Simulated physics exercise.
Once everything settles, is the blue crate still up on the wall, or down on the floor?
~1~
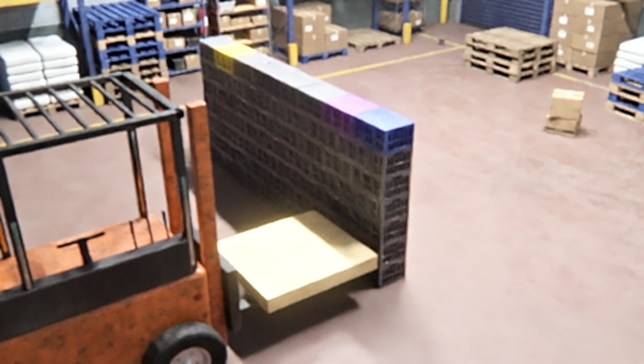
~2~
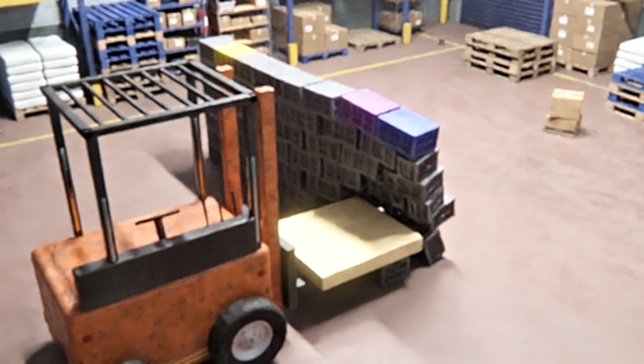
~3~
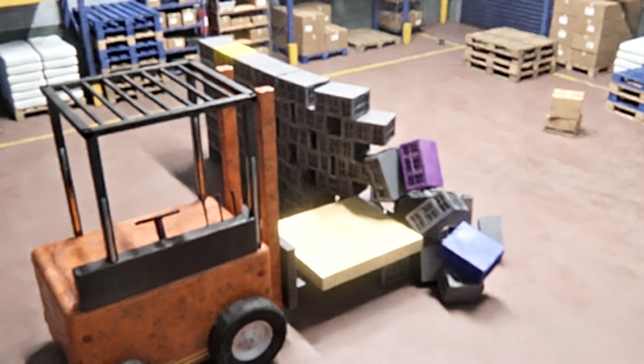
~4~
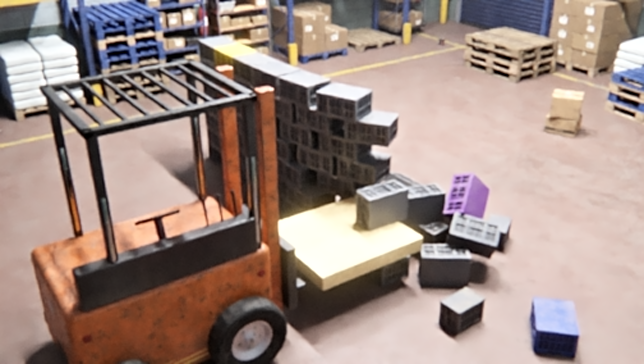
It is down on the floor. It falls from the near end of the wall and ends upside down, out to the lower right, clear of the other fallen crates.
